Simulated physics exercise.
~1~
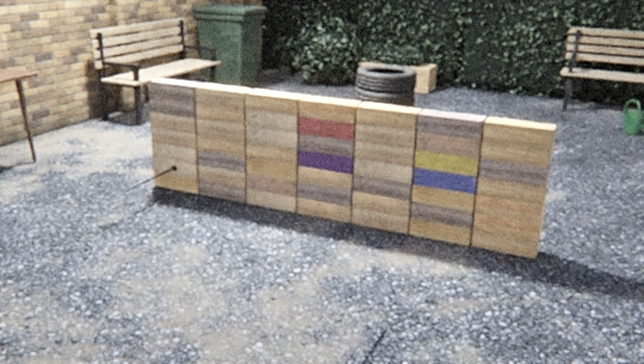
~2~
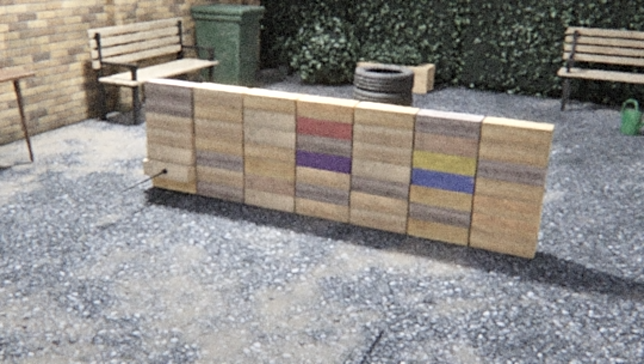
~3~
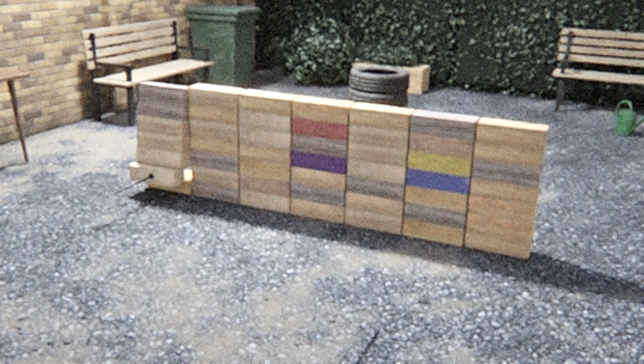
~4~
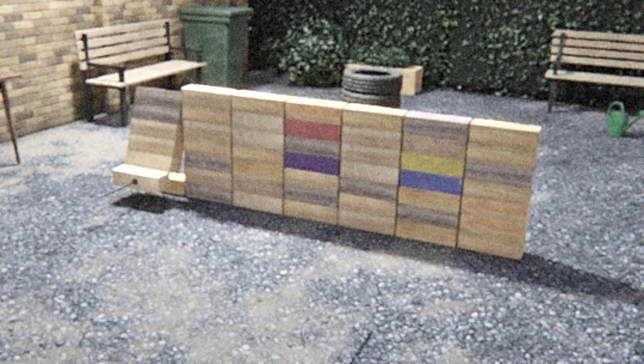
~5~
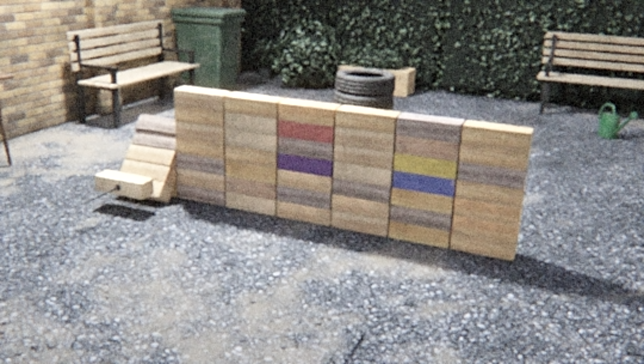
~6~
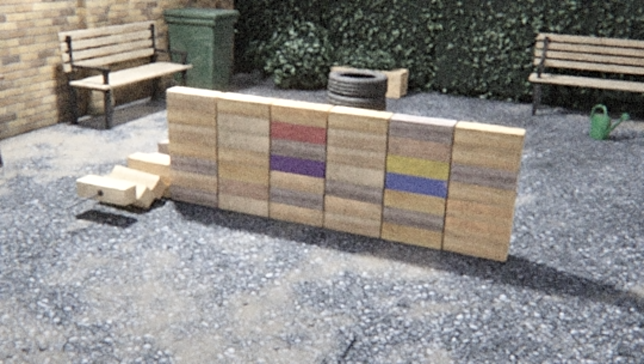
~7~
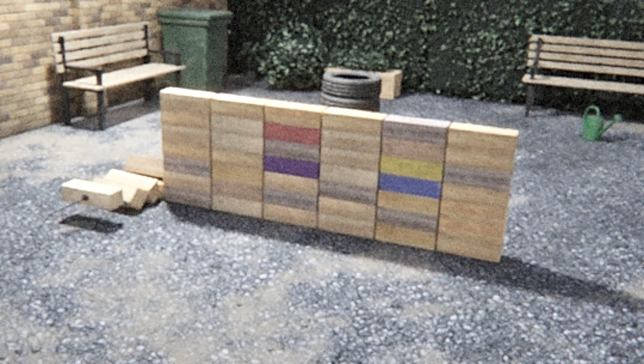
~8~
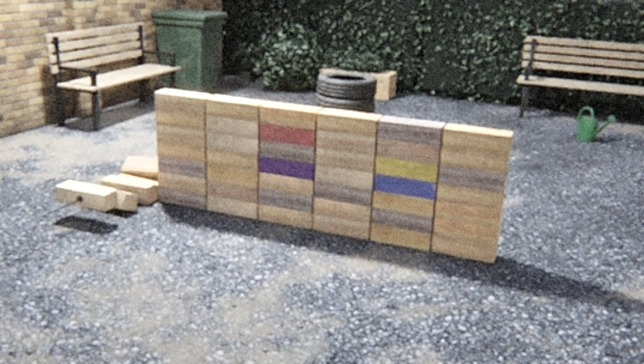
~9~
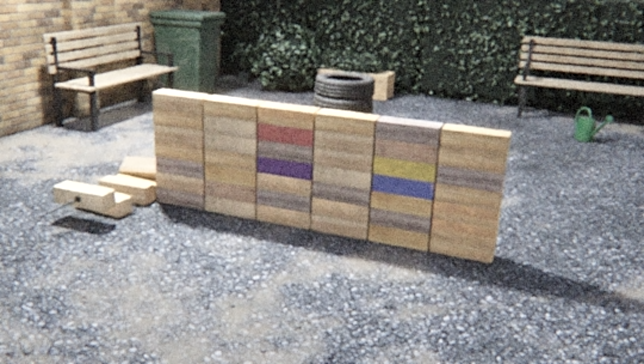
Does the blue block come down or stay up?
The blue block stays up, still in its place near the right side of the standing wall.
